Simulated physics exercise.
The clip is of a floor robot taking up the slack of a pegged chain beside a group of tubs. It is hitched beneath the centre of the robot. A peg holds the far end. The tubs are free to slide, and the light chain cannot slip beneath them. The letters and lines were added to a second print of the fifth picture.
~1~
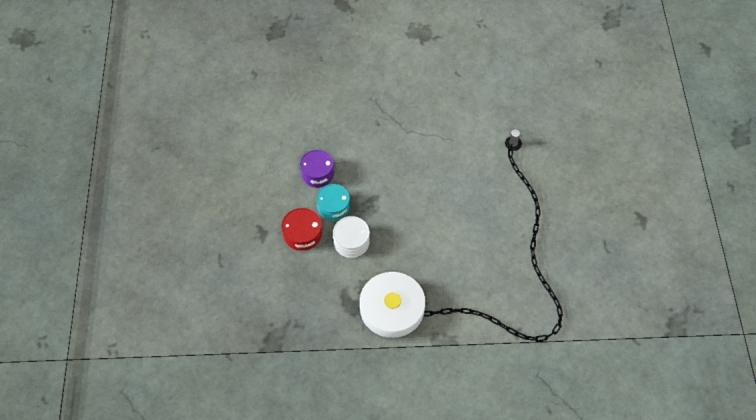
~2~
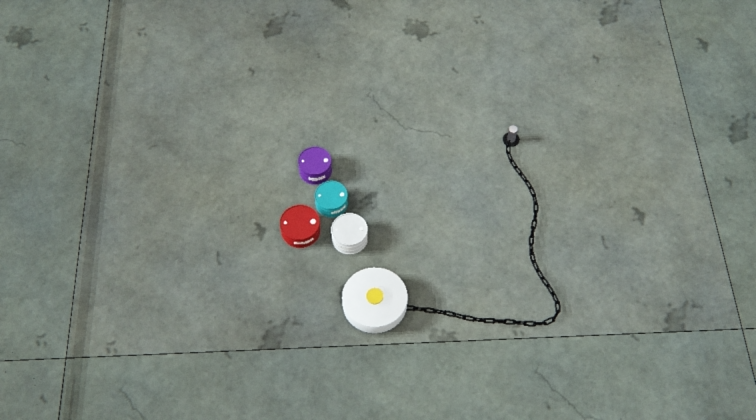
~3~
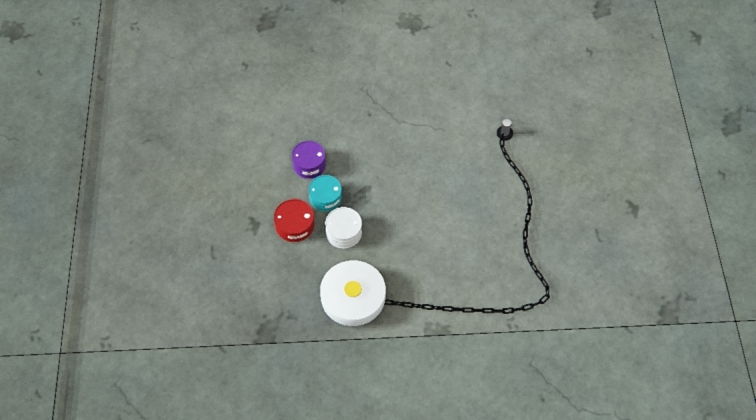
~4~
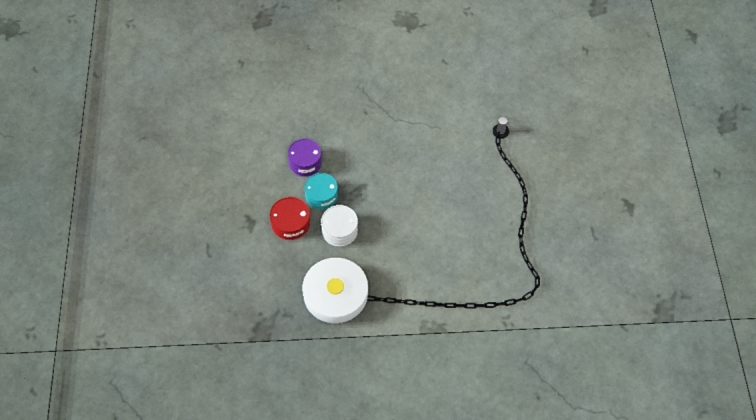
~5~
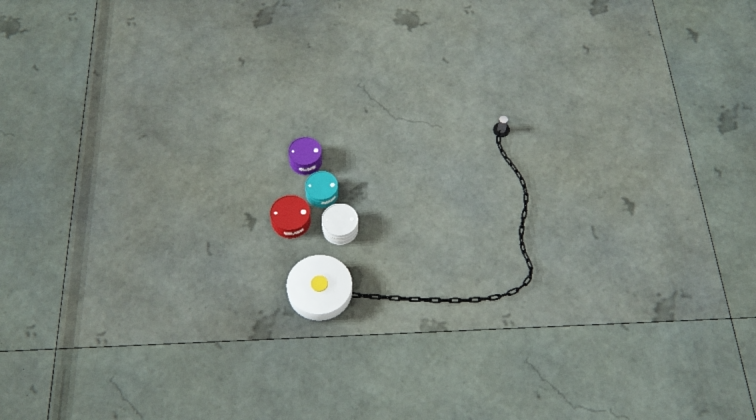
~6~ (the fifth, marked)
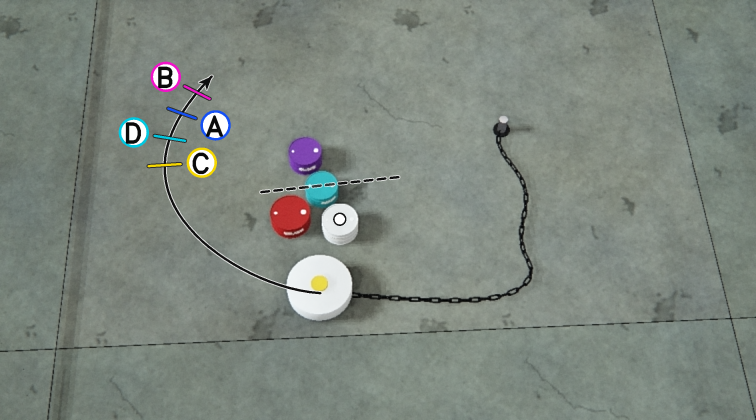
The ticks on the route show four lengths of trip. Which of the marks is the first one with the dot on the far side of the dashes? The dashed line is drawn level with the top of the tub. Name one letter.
Up to mark D.
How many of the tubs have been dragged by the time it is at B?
Four.
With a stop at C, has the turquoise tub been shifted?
Yes.
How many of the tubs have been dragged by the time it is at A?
Four.
On the marked copy, A at (182, 113); B at (197, 93); C at (165, 165); D at (170, 138); the dashed line at (329, 185); the route from (320, 293) via (174, 206) to (212, 77); the white dot at (340, 219).
Taking D. A third of the way, robot (230, 258); white tub (340, 224).
Two thirds of the way, robot (170, 197); white tub (336, 216).
When it is over, robot (168, 132); turquoise tub (318, 157); purple tub (295, 137); red tub (292, 177); white tub (329, 183); the dot on the white tub is over the dashed line.
As for the rest, A does it too, but is farther than needed; B does it too, but is farther than needed; C leaves the dotted tub short, at (329, 194).
